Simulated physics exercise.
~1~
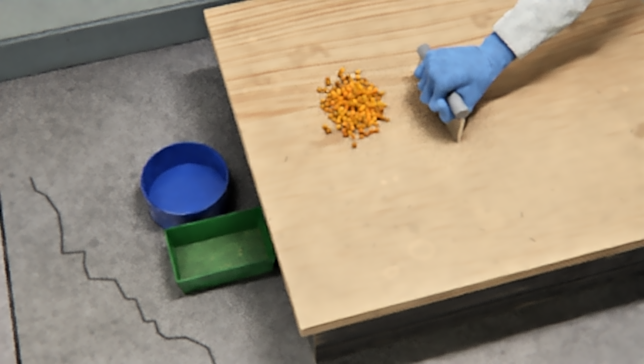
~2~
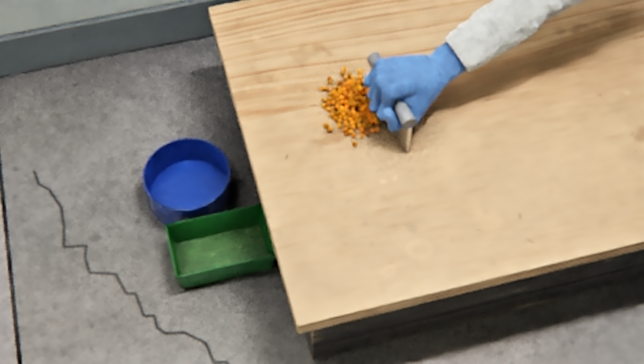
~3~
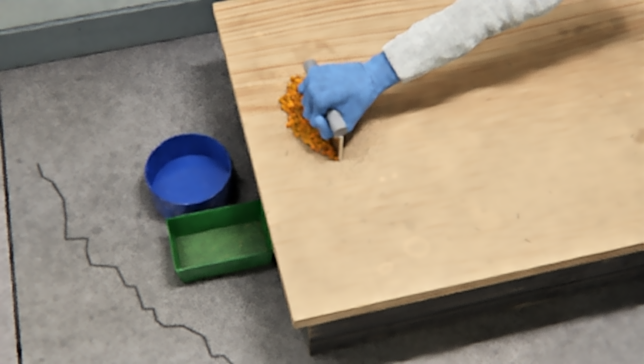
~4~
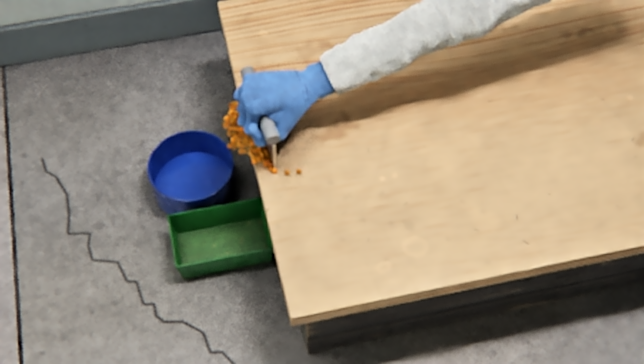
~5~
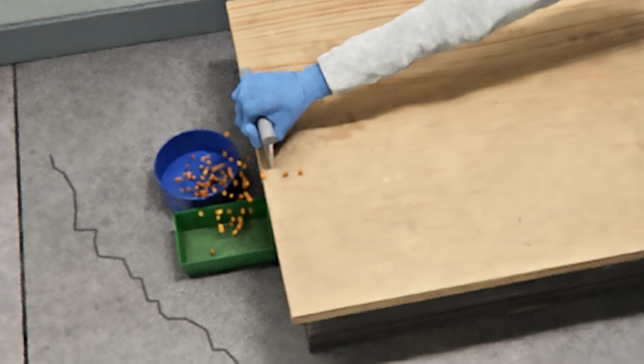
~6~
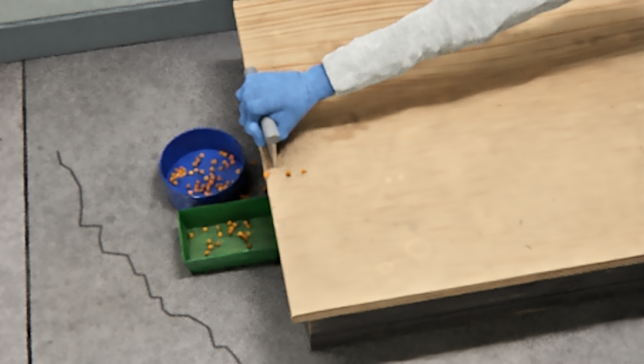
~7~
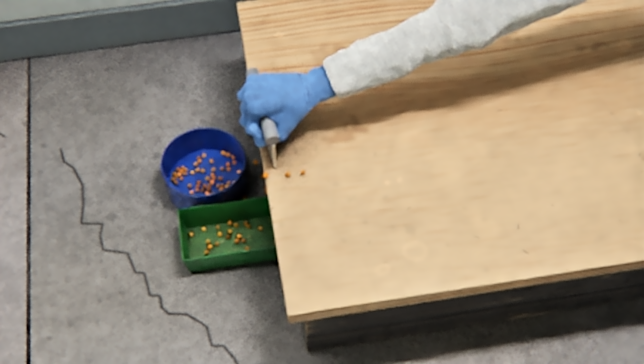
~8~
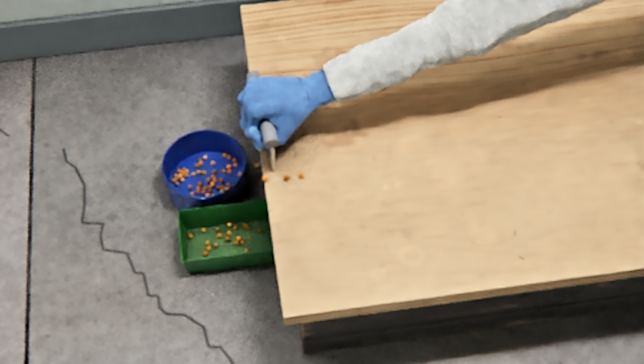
At the start, a blue-gloved hand holds a scraper on a wooden tabletop, to the right of a loose pile of small orange kernels, with a round blue pot and a green tin on the grey floor below. The hand slides the scraper left until it meets the pile. It pushes the kernels into a bunched band towards the left edge, where it stops. Many spill over and drop in a scattered shower. They settle in both containers, more in the blue pot than in the green tin, while some stay on top beside the still scraper.
